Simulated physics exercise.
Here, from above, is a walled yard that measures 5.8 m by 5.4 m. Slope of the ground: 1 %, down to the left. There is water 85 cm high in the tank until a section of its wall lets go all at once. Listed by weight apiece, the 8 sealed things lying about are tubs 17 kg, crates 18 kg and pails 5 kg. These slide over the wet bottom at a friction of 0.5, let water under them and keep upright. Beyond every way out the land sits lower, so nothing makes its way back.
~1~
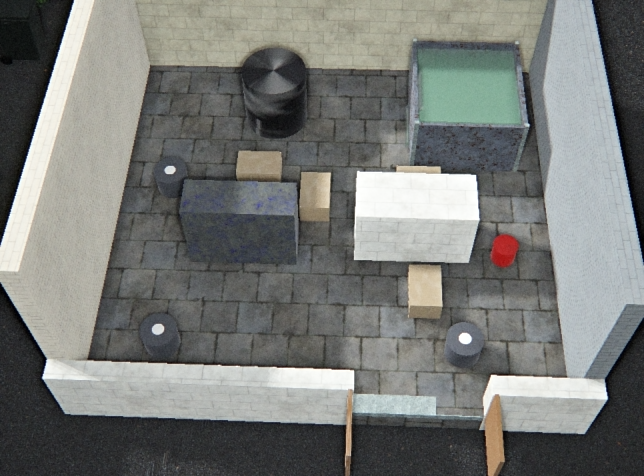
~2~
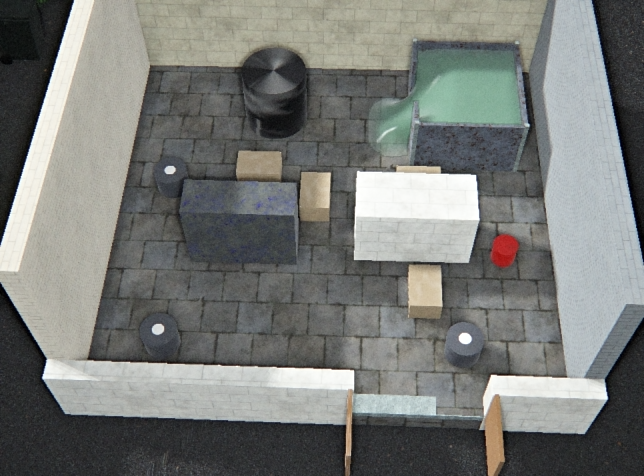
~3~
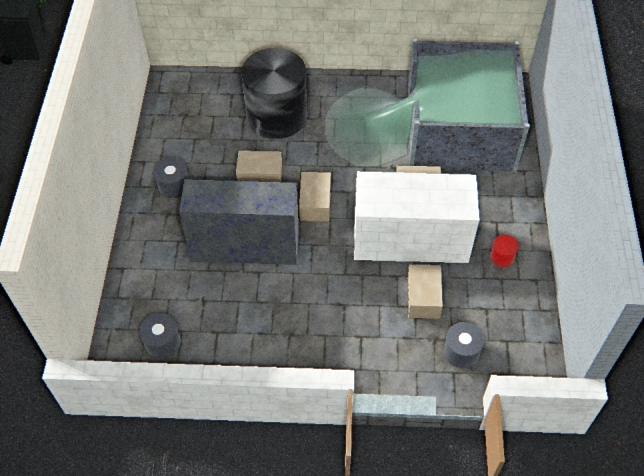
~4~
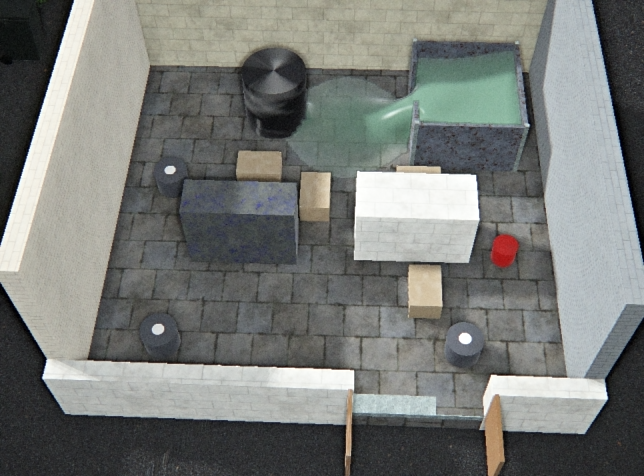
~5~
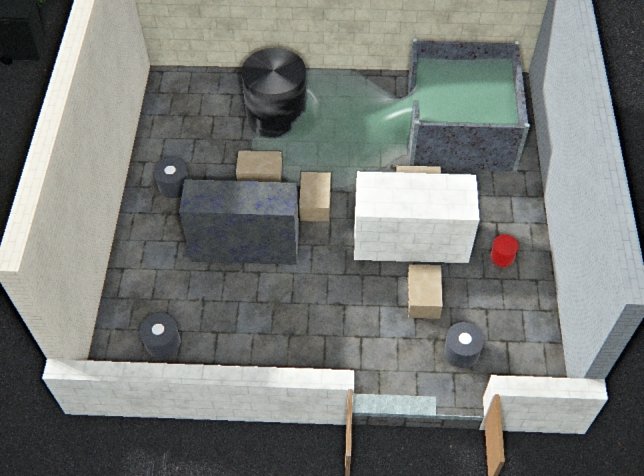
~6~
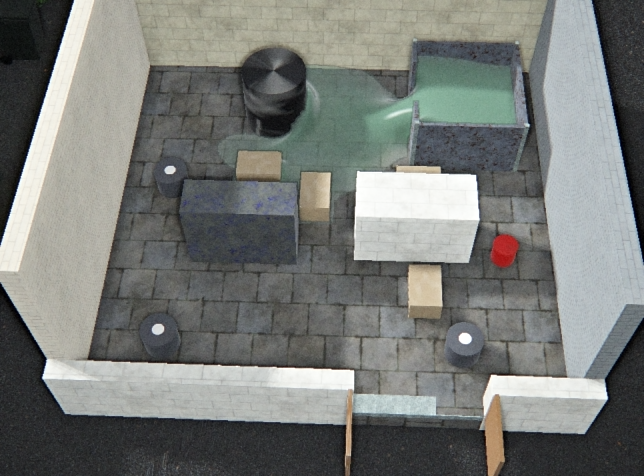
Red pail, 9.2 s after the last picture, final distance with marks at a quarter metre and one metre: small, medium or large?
Small.
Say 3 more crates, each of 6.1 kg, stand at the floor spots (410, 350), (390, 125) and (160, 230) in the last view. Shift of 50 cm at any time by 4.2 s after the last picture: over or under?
Respectively: Smaller, greater, greater.
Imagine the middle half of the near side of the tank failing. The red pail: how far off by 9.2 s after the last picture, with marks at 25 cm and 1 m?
Result: The red pail goes a long way.
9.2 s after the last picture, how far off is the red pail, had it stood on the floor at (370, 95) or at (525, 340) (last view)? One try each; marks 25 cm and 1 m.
Run 1: It is pushed far off. Run 2: It remains nearly still.
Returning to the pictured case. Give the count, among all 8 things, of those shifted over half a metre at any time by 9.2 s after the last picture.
By my tally, 4.
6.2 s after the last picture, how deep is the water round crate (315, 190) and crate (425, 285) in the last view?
Depth approx. 8 cm / 4 cm.
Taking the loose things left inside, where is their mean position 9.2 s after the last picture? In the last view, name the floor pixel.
It works out to somewhere near (354, 296) on the floor.
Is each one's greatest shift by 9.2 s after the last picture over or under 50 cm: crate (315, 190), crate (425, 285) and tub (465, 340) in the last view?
In turn: More, short of it, short of it.
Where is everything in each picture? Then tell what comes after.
In the first frame, the red pail at (506, 245) rests on the ground; water covers 2.1 m2; 0 of 8 have shifted.
In the second frame, the red pail at (506, 245) rests on the ground; 2.7 m2 under water; 0 of 8 have shifted.
In the third frame, the red pail at (506, 245), on the bottom; water covers 3.6 m2; 0 of 8 have shifted.
In the fourth frame, the red pail at (506, 245), on the bottom; 4.6 m2 under water; 0 of 8 have shifted.
In the fifth frame, the red pail at (506, 245), on the bottom; 5.5 m2 under water; 0 of 8 have shifted.
In the sixth frame, the red pail at (506, 245) rests on the ground; 6.5 m2 under water; 0 of 8 have shifted.
Then, 1.2 s after the last picture the red pail is near (506, 245), 0.0 m from its start, aground; 0 of 8 are out; 2 afloat.
Then, 3.8 s after the last picture the red pail is near (506, 245), 0.0 m from its start, aground; 0 of 8 are out; 3 afloat.
Then, 6.2 s after the last picture the red pail is near (506, 245), 0.0 m from its start, aground; 0 of 8 are out; 1 afloat.
Then, 9.2 s after the last picture the red pail is near (506, 245), 0.0 m from its start, aground; 0 of 8 are out; 1 afloat.
